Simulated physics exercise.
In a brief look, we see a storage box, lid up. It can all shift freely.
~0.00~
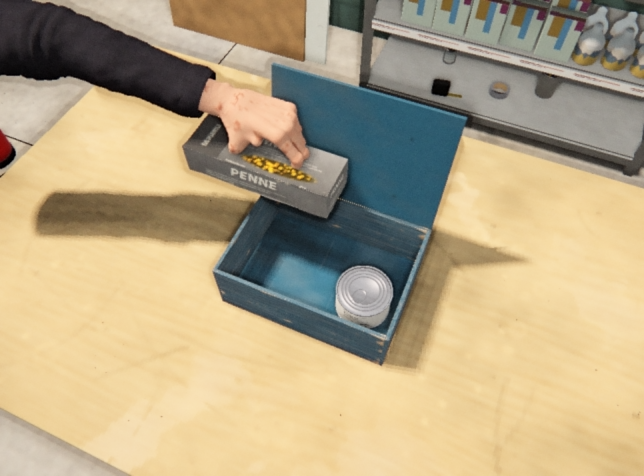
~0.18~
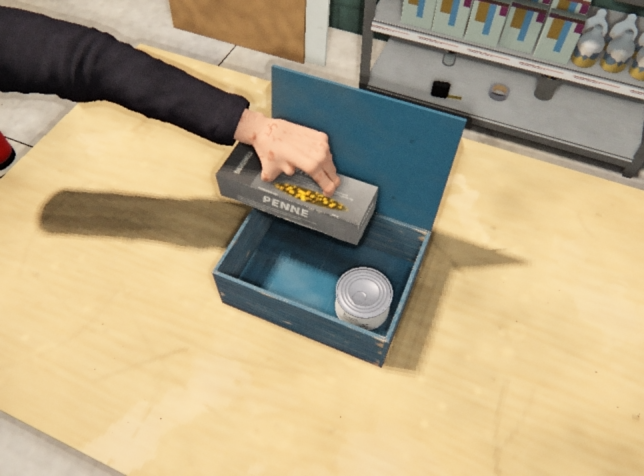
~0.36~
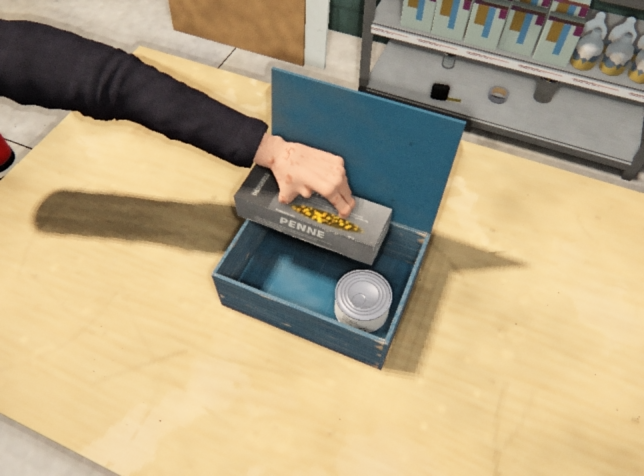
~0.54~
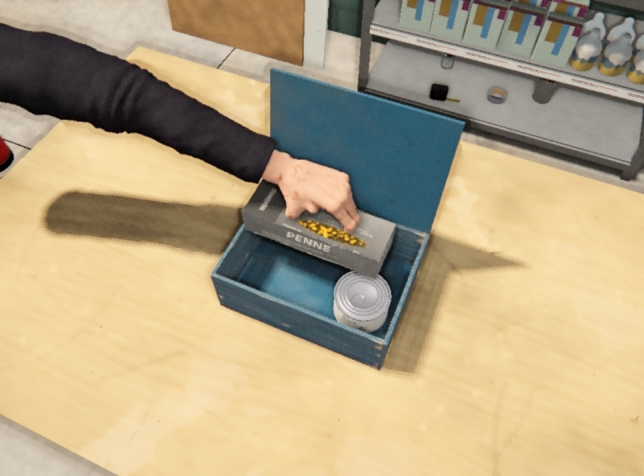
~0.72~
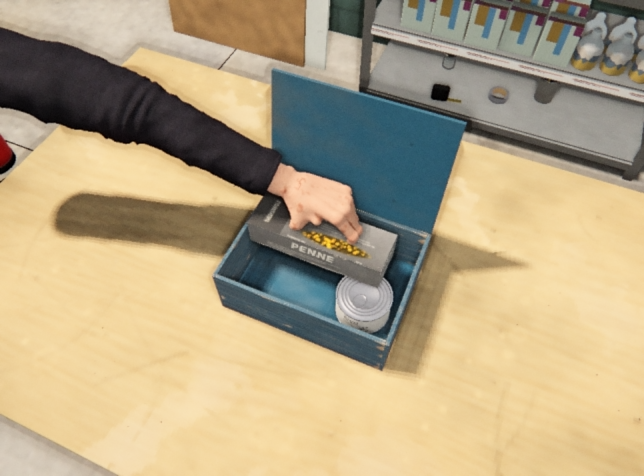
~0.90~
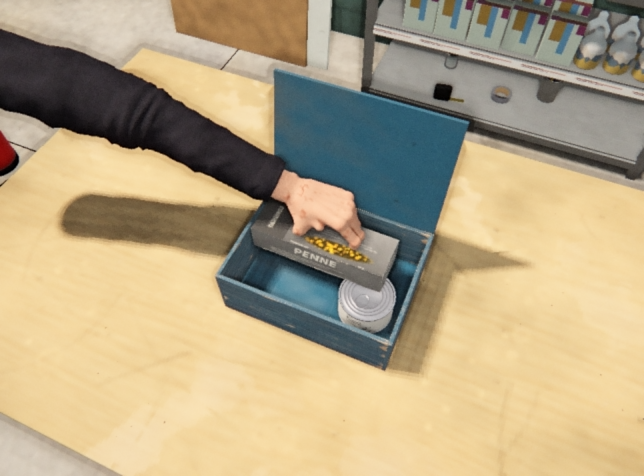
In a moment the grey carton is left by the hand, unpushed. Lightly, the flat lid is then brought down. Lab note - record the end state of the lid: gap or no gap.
So the lid is down at the end.
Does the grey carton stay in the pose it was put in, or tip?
Result: The grey carton leans over.
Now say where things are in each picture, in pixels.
In the first picture, on its way; grey carton (266, 165); white tub (363, 298).
In the second picture, on its way; grey carton (297, 192); white tub (363, 299).
In the third picture, on its way; grey carton (312, 213); white tub (362, 302).
In the fourth picture, on its way; grey carton (318, 227); white tub (361, 302).
In the fifth picture, on its way; grey carton (322, 238); white tub (363, 303).
In the sixth picture, put in, still held; grey carton (324, 243); white tub (366, 302).
Around 1.80 s, lid starting down; grey carton on its side near (338, 239).
Around 2.40 s, lid 66° above the rim; grey carton on its side near (338, 239).
Around 2.70 s, lid 36° above the rim; grey carton on its side near (338, 239).
Around 2.90 s, lid 11° above the rim; grey carton on its side near (338, 239).
Finally (4.0 s), lid shut; down or leaning hard in the box, grey carton; white tub still in place. Final places as the last picture's camera would see them, grey carton near (338, 239).
